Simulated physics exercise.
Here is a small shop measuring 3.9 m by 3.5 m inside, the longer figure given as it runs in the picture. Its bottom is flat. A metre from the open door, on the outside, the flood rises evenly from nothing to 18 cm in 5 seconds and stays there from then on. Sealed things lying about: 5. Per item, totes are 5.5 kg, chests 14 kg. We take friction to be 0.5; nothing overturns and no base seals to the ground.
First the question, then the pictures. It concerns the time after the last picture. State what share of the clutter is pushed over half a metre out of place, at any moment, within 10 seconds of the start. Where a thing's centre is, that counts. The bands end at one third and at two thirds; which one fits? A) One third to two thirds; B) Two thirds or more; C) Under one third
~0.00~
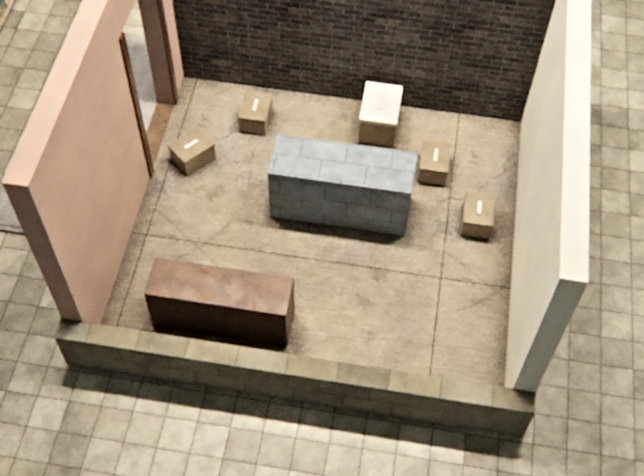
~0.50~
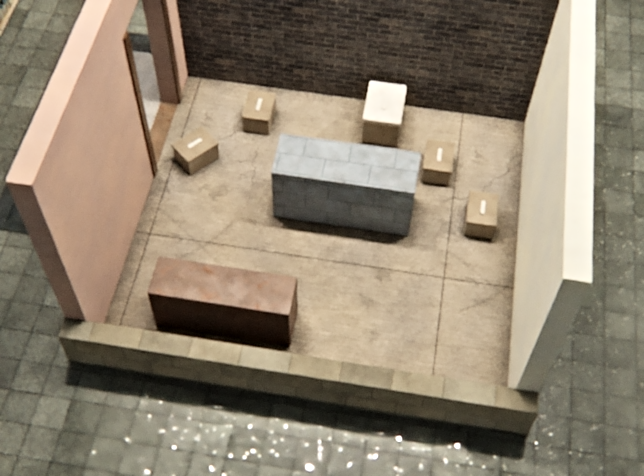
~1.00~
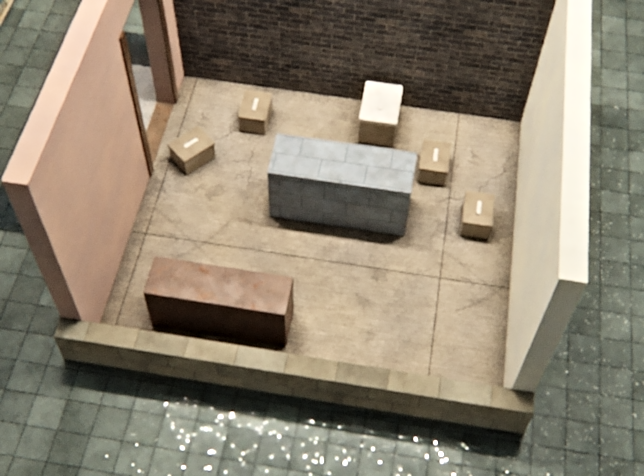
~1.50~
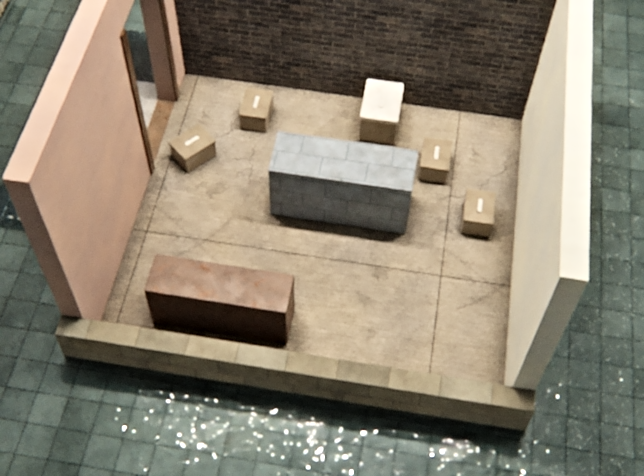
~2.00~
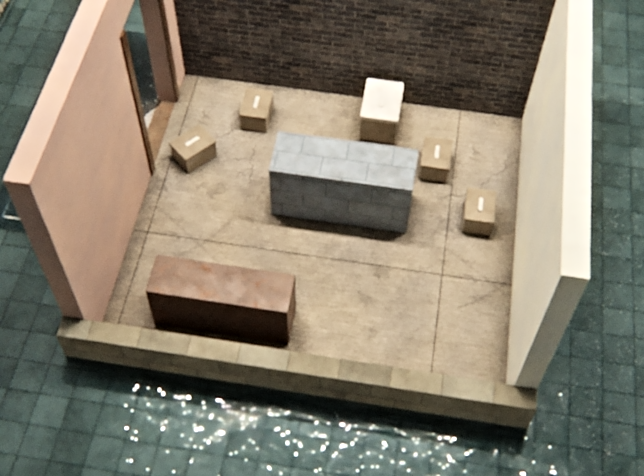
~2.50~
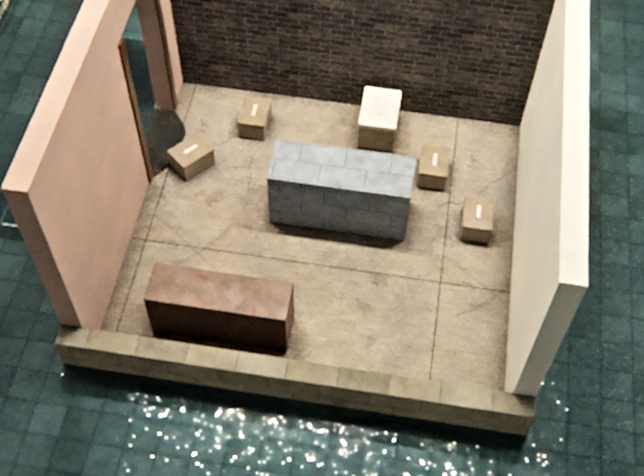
Answer: B.
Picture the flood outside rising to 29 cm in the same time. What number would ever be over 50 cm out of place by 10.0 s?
It would come to 5 of them.
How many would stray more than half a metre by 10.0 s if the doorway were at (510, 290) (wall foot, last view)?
Result: 0.
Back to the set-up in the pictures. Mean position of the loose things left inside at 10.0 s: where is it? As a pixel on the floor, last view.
(440, 295).
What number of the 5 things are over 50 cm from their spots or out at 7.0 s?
I count 4.
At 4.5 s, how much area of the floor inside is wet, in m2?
I'd estimate close to 3.0 m2.
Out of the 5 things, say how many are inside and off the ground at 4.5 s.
I get 0.
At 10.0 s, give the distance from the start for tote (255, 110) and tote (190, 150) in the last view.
They've ended up 300 cm and 250 cm away, in that order.
After 3.5 s 0 of 5 are over 50 cm from their spots; 0 afloat.
After 4.5 s 1 of 5 are over 50 cm from their spots; 0 afloat.
After 7.0 s 4 of 5 are over 50 cm from their spots; 2 afloat.
After 10.0 s 5 of 5 are over 50 cm from their spots, and 5 have been at some point; 3 afloat.
